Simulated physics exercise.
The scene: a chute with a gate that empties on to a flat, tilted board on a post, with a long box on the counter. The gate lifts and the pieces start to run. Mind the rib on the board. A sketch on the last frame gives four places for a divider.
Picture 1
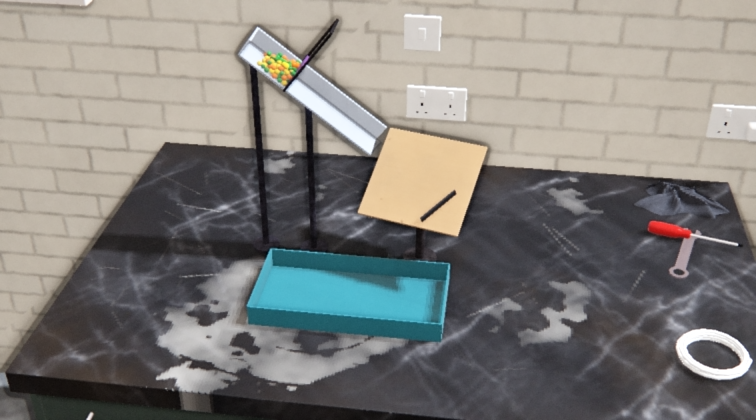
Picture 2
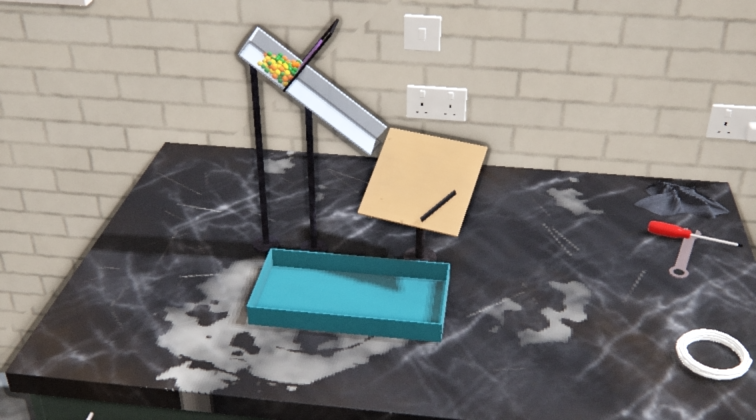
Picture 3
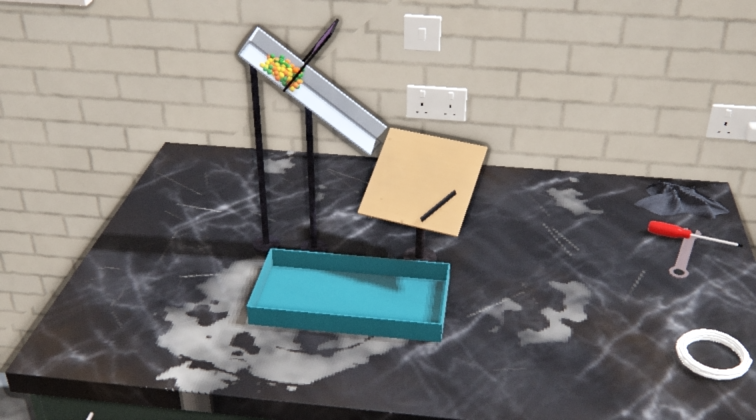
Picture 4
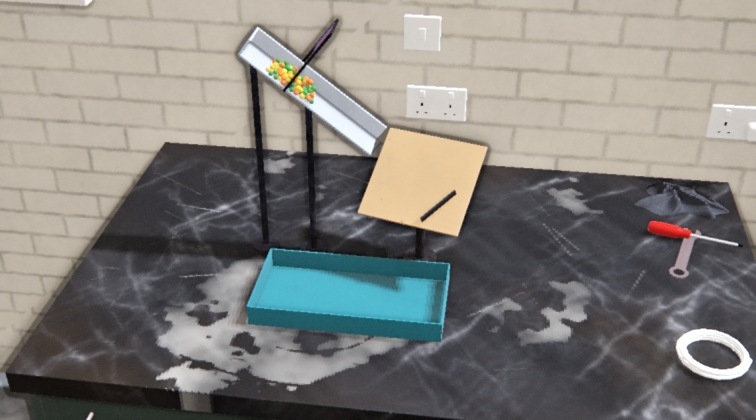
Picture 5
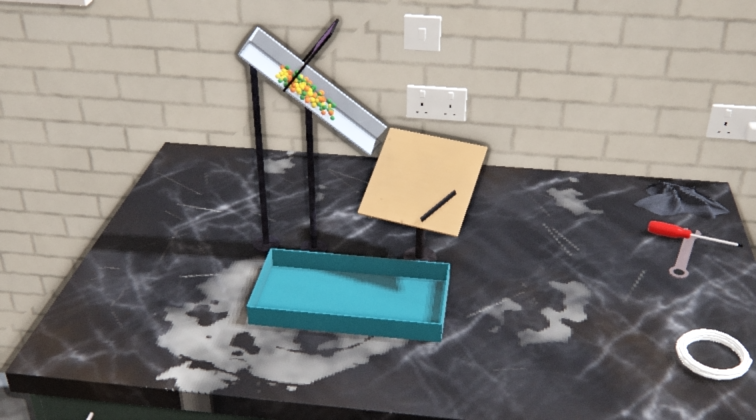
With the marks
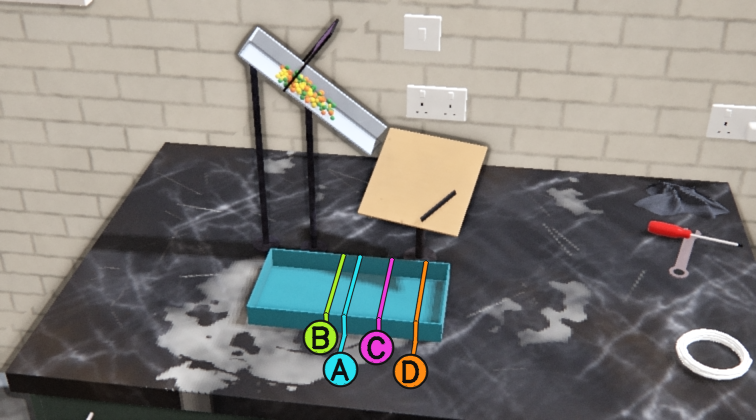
The clip opens on small, round, colourful pieces held behind a dark gate near the top of a sloping chute, above a tilted tan board and an empty teal box on a dark marbled counter. The gate lifts slightly, and the pieces slide beneath it, spreading down the chute towards its middle.
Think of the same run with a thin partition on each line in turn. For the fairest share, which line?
C works best here.
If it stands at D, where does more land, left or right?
More lands on the left.
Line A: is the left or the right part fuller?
Right.
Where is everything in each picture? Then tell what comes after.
The first frame shows load behind the gate near (281, 66), round plastic beads; lip of the chute near (373, 148), sloping fairly steeply.
The second frame shows middle of the board near (422, 180), tilted fairly steeply; middle of its low edge near (406, 224); of its high edge near (438, 137).
The third frame shows front corners of the box near (247, 306) and (441, 324), empty; front of the load near (300, 82).
The fourth frame shows middle of the load near (294, 78); its front near (312, 102), close to a quarter of the way to the lip; rib from (455, 190) to (420, 219).
The fifth frame shows middle of the load near (304, 92); its front near (332, 118), close to half of the way to the lip.
On the marked copy, line A crosses the front rim at (344, 315); line B crosses the front rim at (326, 313); line C crosses the front rim at (378, 318); line D crosses the front rim at (416, 322).
Choosing A, of what is caught, a small share on the left of the divider, all but a few on the right.
Choosing B, of what is caught, only a few on the left of the divider, all but a few on the right.
Choosing C, of what is caught, close to two thirds on the left of the divider, close to a third on the right.
Choosing D, of what is caught, all but a few on the left of the divider, only a few on the right.
